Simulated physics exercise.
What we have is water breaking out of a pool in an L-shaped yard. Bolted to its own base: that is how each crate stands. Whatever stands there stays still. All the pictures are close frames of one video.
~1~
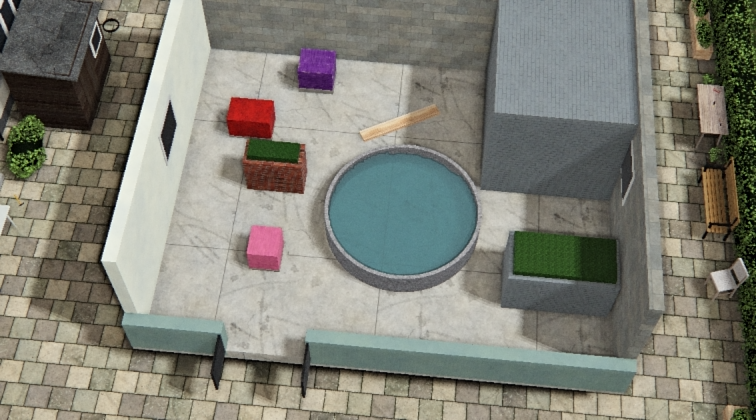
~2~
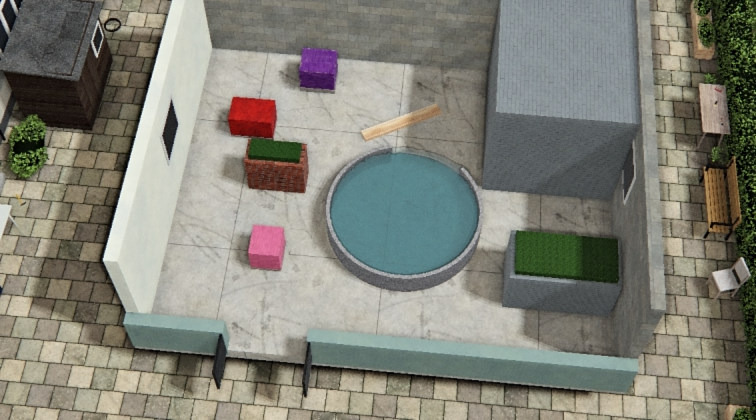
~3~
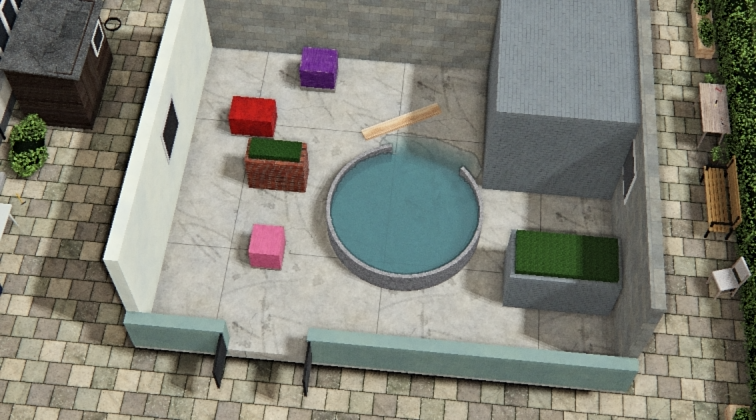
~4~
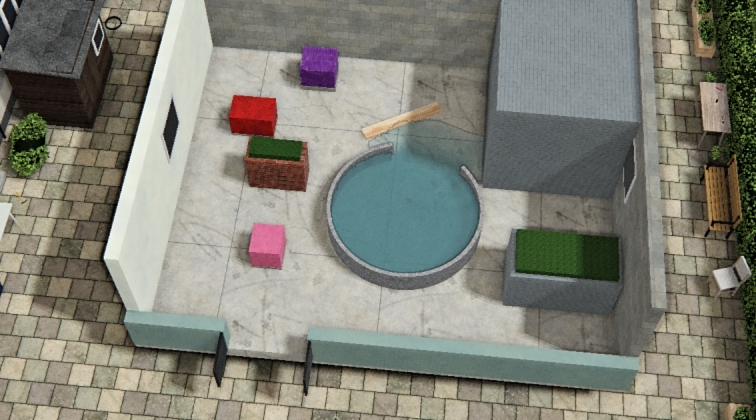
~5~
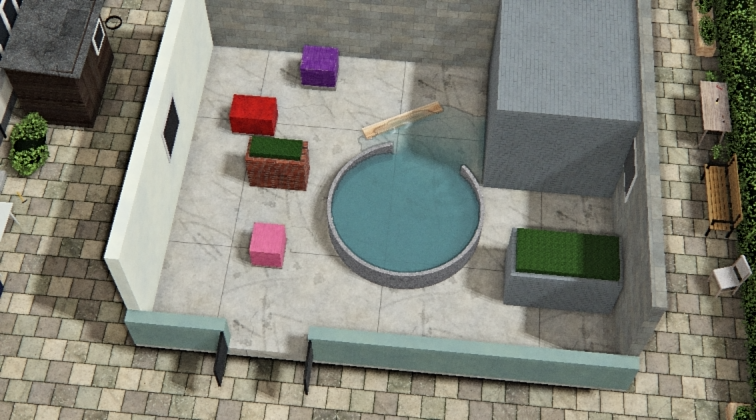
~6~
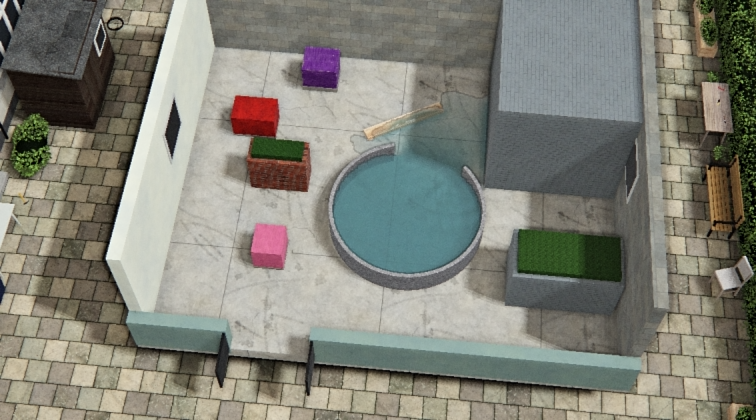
The clip opens on a walled yard with a still, round pool among red, purple and pink crates and grass-topped blocks. A gap opens on the pool's far side, and water pours out, spreading across the paving around the wooden plank and toward the back wall.
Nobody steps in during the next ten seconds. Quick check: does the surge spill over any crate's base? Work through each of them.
Result: Pink crate wet, red crate wet, purple crate wet.
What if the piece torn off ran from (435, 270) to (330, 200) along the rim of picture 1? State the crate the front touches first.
The one in pink.
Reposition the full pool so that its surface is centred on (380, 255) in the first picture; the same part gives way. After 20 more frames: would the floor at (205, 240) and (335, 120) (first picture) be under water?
In that order: Not flooded, awash.
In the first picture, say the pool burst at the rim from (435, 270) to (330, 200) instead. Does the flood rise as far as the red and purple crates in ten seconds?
The red crate is flooded and the purple crate is untouched.
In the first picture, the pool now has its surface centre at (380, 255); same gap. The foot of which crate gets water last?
Pink crate.
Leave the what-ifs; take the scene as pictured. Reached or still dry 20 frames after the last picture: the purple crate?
Purple: Wet.
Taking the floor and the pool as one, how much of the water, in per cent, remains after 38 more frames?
About 100 per cent.
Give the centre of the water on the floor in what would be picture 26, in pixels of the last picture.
Somewhere near (411, 163).
A moment on, water covers 15 % of the floor; the pink crate not reached, the red crate not reached, the purple crate not reached.
Next, water covers 20 % of the floor; the pink crate not reached, the red crate not reached, the purple crate water round its plinth.
Then, water covers 25 % of the floor; the pink crate not reached, the red crate not reached, the purple crate water round its plinth.
Later, water covers 55 % of the floor; the pink crate water round its plinth, the red crate water round its plinth, the purple crate water round its plinth.
In the end, water covers 80 % of the floor; the pink crate was topped, the red crate was topped, the purple crate was topped.
